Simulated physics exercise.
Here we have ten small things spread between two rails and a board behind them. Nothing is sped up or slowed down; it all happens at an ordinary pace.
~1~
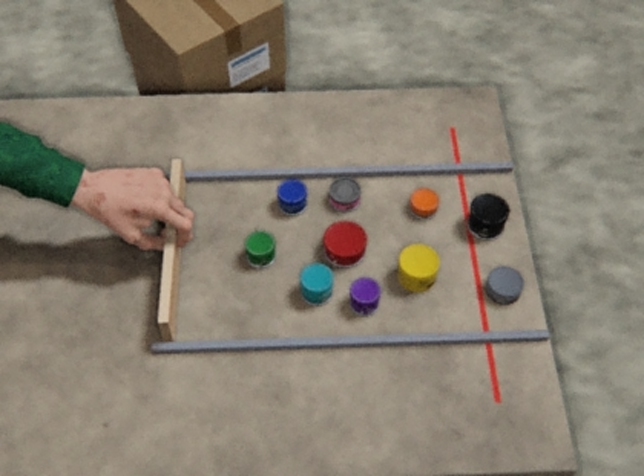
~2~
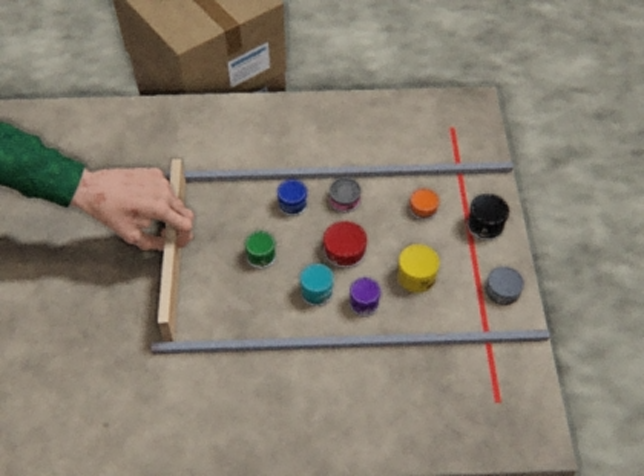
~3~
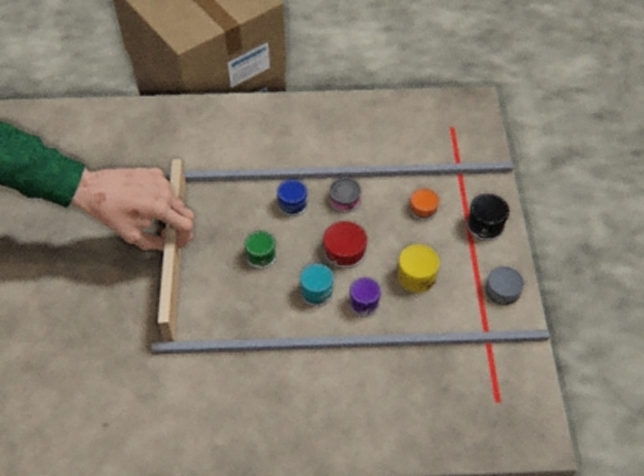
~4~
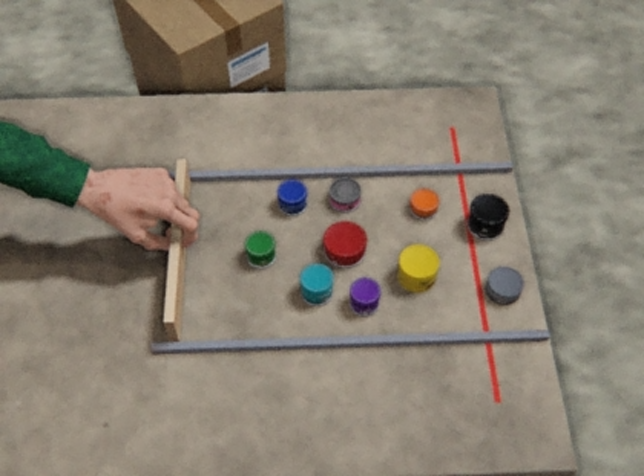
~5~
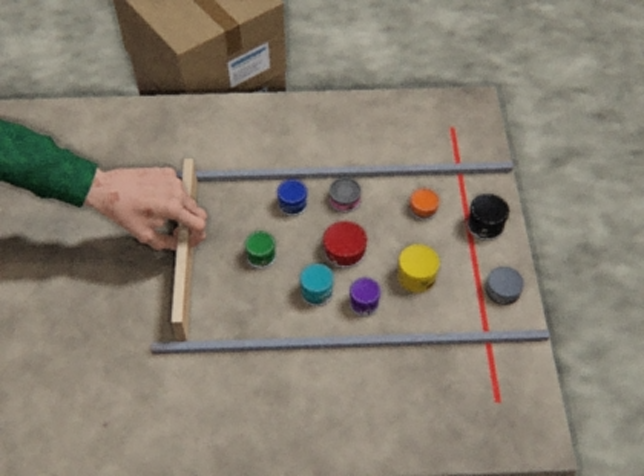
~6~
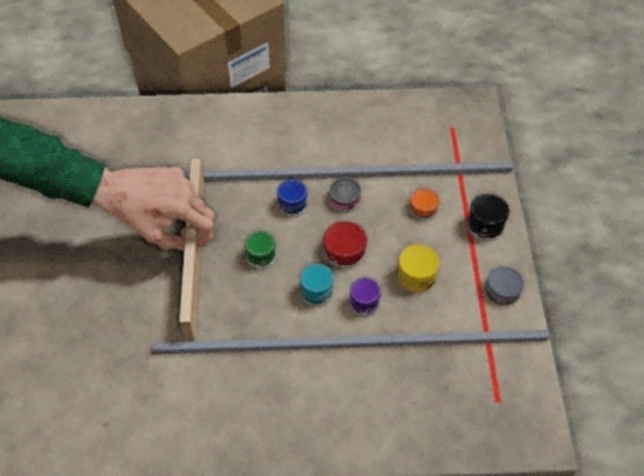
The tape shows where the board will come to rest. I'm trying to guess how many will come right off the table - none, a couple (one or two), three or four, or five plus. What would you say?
Going by the pictures, one or two pieces get pushed right off.
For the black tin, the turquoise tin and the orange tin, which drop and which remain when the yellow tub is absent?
Black tin: Over the edge; turquoise tin: Still there; orange tin: Still there.
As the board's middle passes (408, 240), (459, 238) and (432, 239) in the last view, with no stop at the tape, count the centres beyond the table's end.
Result per place: 0; 1; 0.
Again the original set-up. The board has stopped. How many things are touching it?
4.
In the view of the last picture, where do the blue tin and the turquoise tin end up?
(479, 190) and (497, 280).
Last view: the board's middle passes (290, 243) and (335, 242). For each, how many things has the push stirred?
At the first spot the count is 2, and at the second it is 6.
Soon after, none off yet; grey tub at rest near (505, 286); black tin at rest near (488, 217); orange tin at rest near (424, 204).
By the end, the number that fall off is one or two; fallen, black tin.
